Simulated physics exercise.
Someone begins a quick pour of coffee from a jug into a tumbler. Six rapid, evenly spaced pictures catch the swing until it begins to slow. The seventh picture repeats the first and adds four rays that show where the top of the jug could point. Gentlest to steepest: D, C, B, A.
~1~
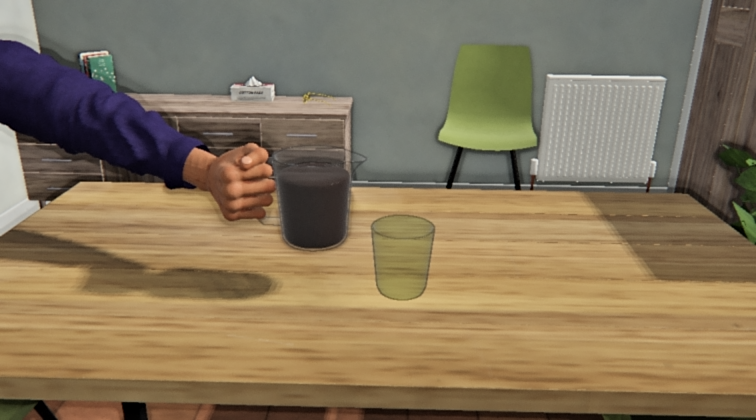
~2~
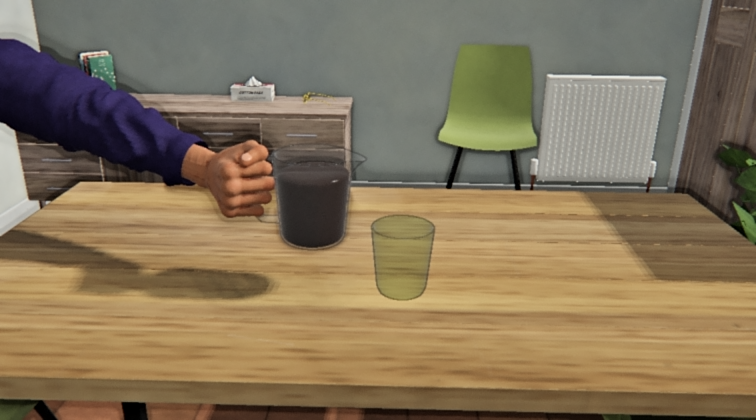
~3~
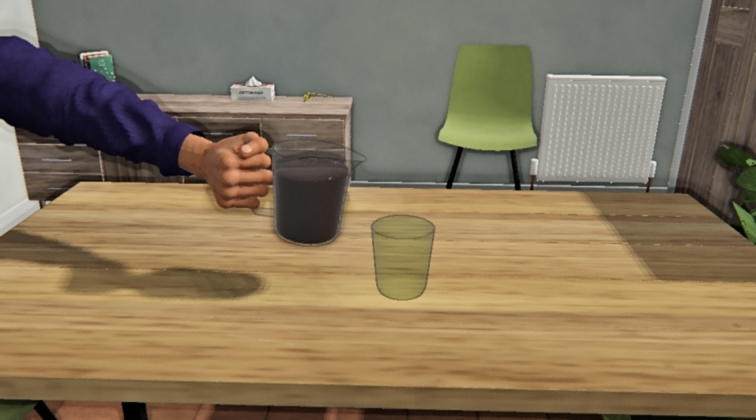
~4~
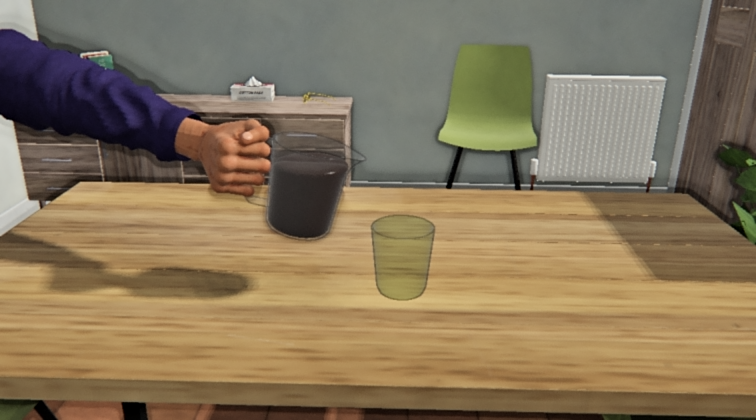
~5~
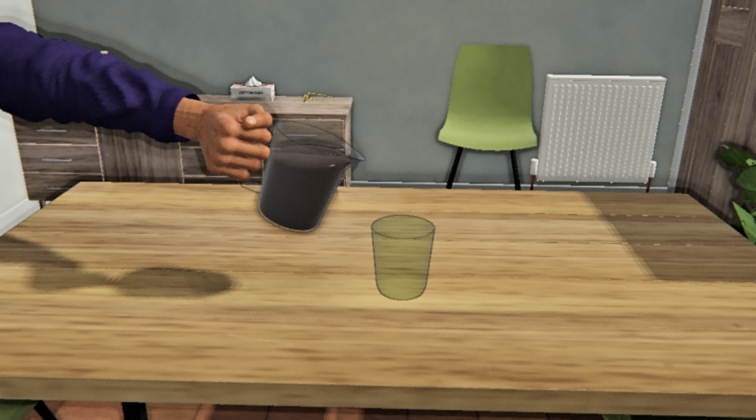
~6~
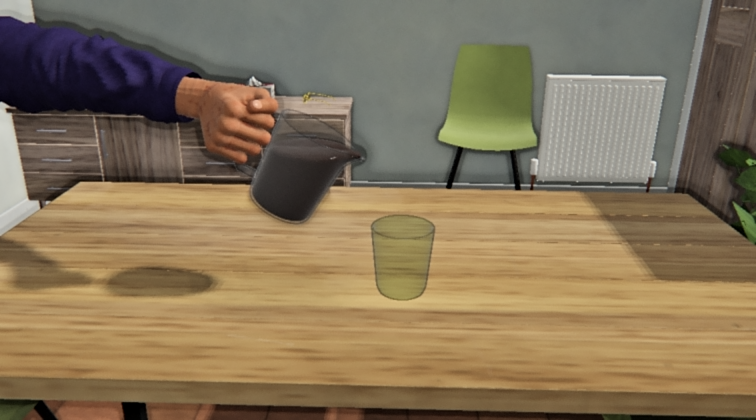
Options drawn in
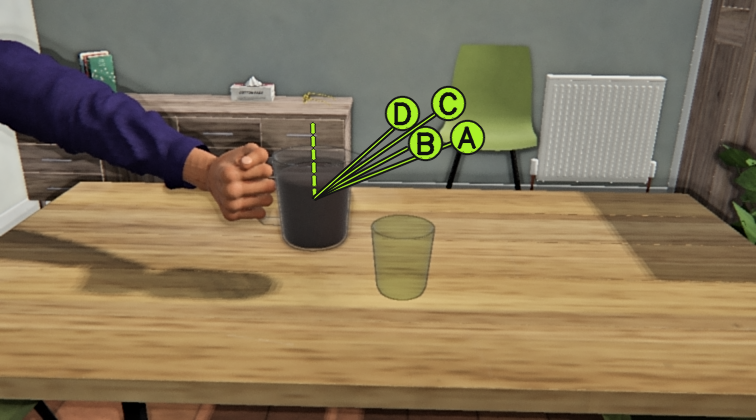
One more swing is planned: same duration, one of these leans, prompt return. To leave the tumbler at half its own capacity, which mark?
The answer is line C.
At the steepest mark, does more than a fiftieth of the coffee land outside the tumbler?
Yes.
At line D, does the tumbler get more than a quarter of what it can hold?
Yes.
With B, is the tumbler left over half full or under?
Over half.
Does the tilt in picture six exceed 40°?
No.
On the marked copy, A at (451, 143); B at (407, 148); C at (435, 114); D at (393, 128).
Choosing A, the tumbler ends with about 65 % of what it can hold; 15 % of the coffee is spilt.
Choosing B, the tumbler ends with about 63 % of what it can hold; 3 % of the coffee is spilt.
Choosing C, the tumbler ends with about 49 % of what it can hold.
Choosing D, the tumbler ends with about 34 % of what it can hold.
